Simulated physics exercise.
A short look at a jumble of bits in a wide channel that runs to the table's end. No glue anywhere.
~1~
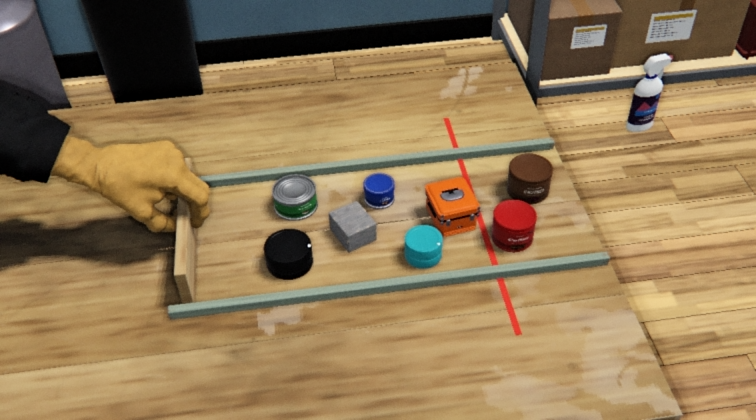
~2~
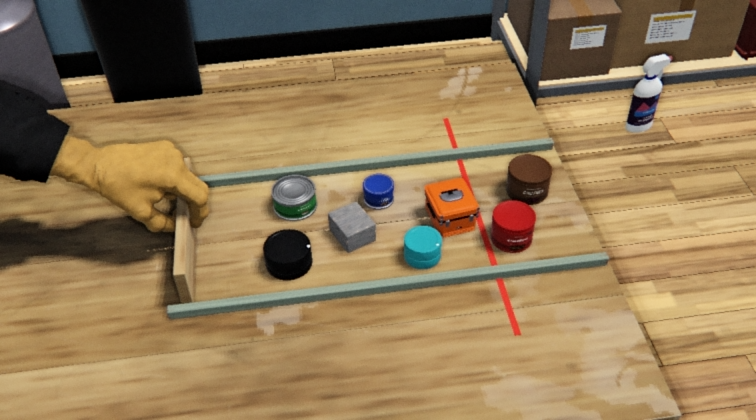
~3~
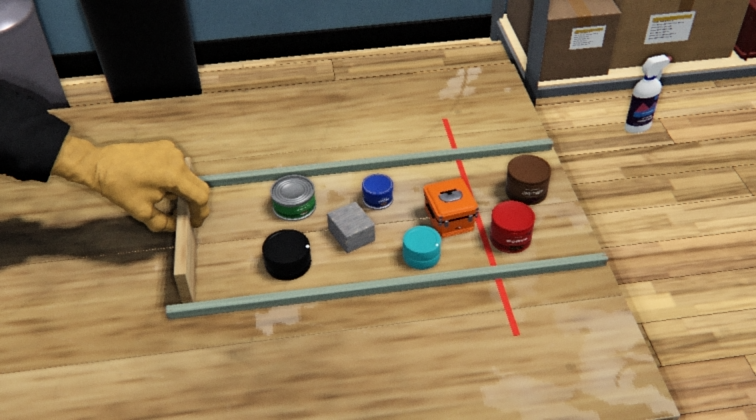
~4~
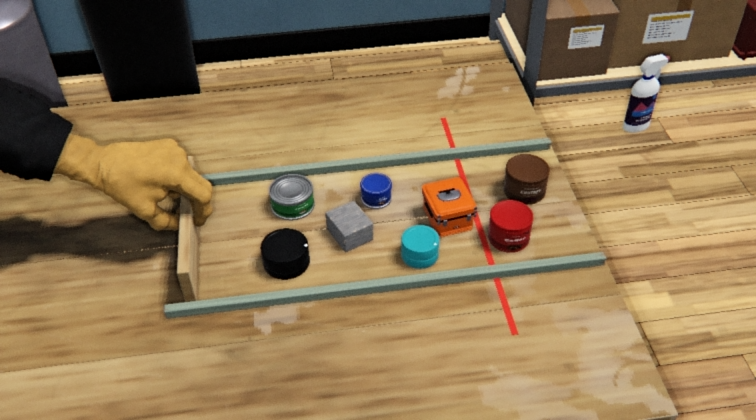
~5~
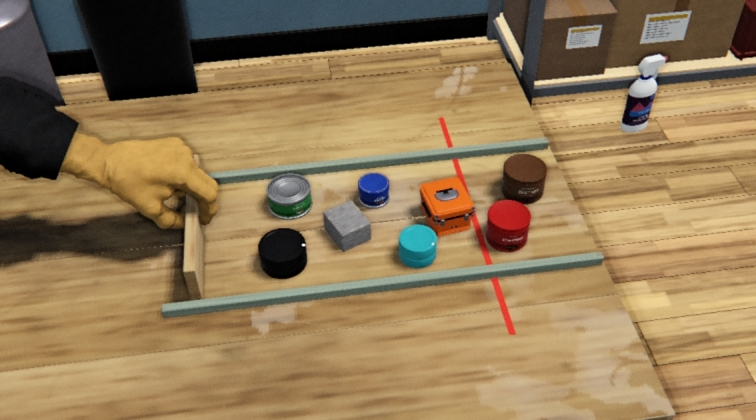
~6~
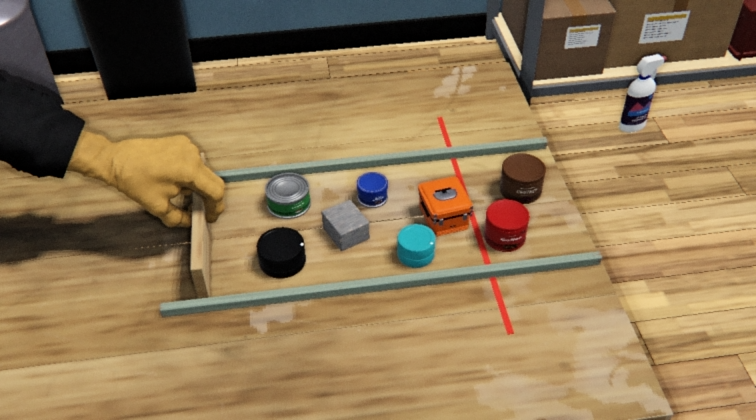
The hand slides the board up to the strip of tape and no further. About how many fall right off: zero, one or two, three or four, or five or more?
In the end the number that fall off is zero.
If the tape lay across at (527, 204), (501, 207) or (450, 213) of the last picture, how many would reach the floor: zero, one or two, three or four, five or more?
The falls would be more than four; one to two; none at all.
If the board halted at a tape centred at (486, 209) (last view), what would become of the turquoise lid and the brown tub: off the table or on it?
The turquoise lid holds on, the brown tub falls.
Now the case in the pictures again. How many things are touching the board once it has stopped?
3 of them.
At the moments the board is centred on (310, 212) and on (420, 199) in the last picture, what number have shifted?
The counts are 3 and 7.
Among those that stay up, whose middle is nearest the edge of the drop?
That is the brown tub.
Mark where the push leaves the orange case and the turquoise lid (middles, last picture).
Near (529, 195) and (542, 242).
Soon after, none off yet; brown tub at rest near (522, 179); red tub at rest near (506, 226); orange case at rest near (445, 206).
Then, none off yet; brown tub at rest near (522, 179); red tub moved a little near (524, 226); orange case moved about its own width near (482, 201).
At rest, the number that fall off is zero.
